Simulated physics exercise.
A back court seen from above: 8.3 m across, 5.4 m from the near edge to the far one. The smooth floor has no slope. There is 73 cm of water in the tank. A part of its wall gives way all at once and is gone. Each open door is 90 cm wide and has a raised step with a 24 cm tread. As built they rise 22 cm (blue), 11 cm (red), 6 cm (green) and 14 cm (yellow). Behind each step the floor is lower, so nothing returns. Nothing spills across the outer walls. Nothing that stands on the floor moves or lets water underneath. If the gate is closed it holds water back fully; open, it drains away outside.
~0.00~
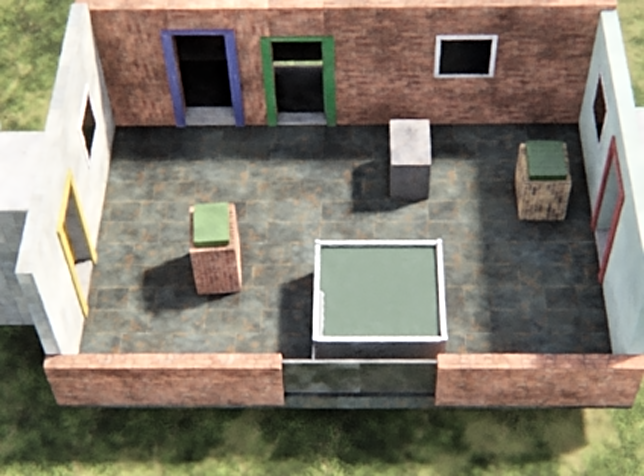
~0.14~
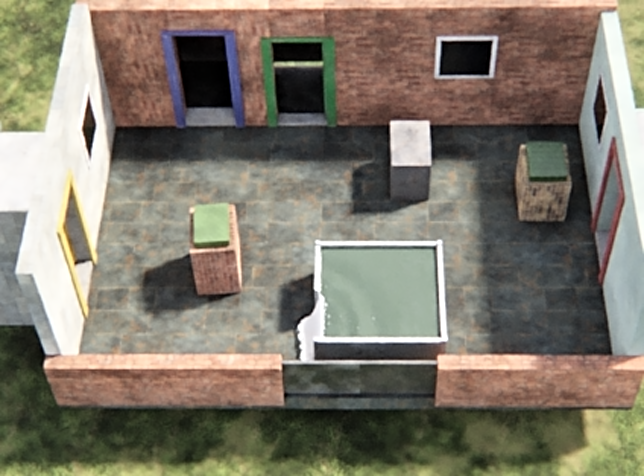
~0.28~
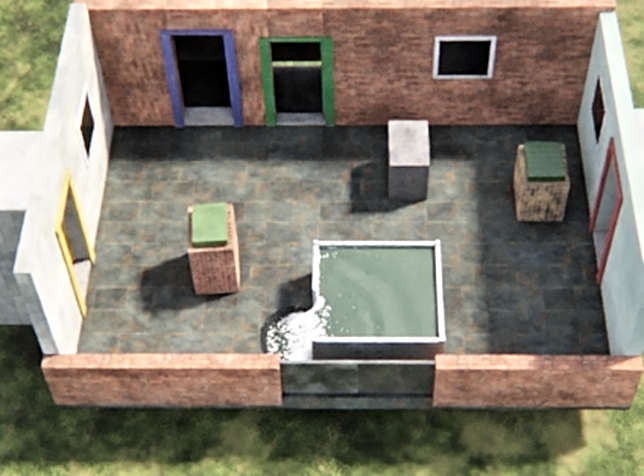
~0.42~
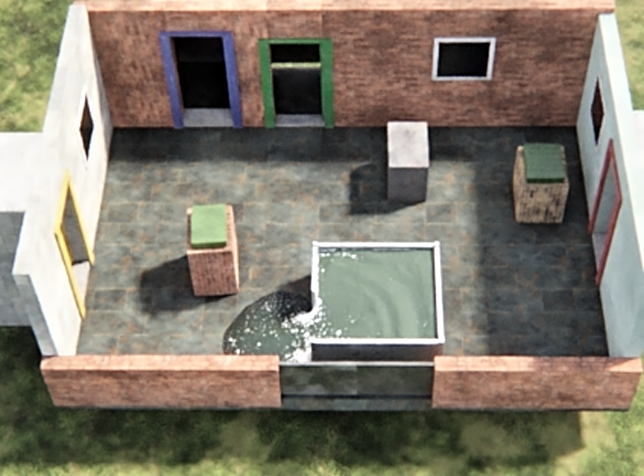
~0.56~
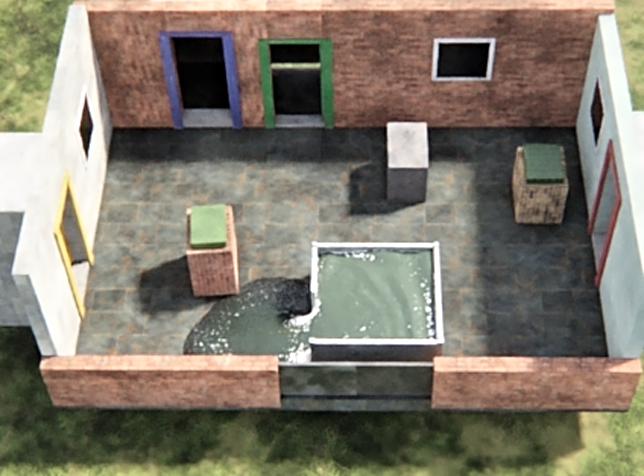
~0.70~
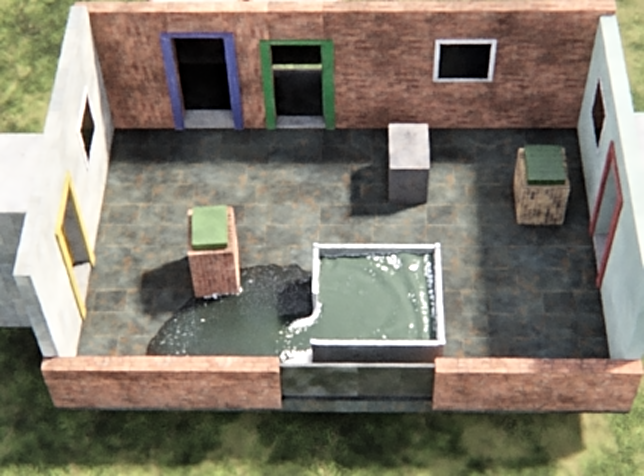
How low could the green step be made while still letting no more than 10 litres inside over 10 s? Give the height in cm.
At least 5.5 cm or so.
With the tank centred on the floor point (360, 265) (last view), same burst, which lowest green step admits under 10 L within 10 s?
About 11.0 cm.
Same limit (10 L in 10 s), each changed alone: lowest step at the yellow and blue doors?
About 25 cm at yellow and 13.0 cm at blue.
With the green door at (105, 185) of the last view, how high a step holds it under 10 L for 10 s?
About 8.0 cm.
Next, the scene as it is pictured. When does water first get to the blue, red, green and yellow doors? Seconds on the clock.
Blue 3.6 s, red 9.5 s, green 4.5 s, yellow 1.3 s.
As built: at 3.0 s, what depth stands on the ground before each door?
Depths in cm: Blue 0, red 0, green 0, yellow 23.
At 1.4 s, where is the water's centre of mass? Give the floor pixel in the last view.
Around (321, 331).
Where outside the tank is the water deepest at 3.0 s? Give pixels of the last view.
Near (73, 375).
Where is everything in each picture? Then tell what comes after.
The first picture shows the tank at (379, 292) is whole and still, 73 cm deep; the green door at (300, 85) is dry.
In the second picture, the gap is at (319, 333), the front 0.3 m out at (298, 331); the back of the tank holds 73 cm.
In the third picture, water pours out at (317, 334) and has run 0.8 m, to (266, 337); about 11 cm deep outside, 73 cm at the back.
In the fourth picture, water pours out at (316, 337) and has run 1.4 m, to (229, 352); about 8 cm deep outside, 72 cm at the back.
In the fifth picture, water pours out at (316, 337) and has run 2.0 m, to (190, 355); about 6 cm deep outside, 66 cm at the back.
In the sixth picture, water pours out at (317, 338) and has run 2.6 m, to a hidden place; about 5 cm deep outside, 62 cm at the back; 3.3 m in a straight line remain to the green door at (299, 88).
After 1.4 s water covers 20 % of the floor, deepest (42 cm) near (71, 385); it has not reached the green door.
After 3.0 s water covers 30 % of the floor, deepest (33 cm) near (73, 375); it has not reached the green door.
After 10.0 s water covers 80 % of the floor, deepest (12 cm) near (110, 157); 6 cm at the green door, 7 litres in over its 6 cm step.
At the green door as built, the water arrived by 4.4 s and peaked near 8 cm at 6.8 s.
With a step of 5 cm, 14 litres would have come in within the 10 s; with 6 cm, 7 litres. So under 10 litres takes about 5.5 cm.
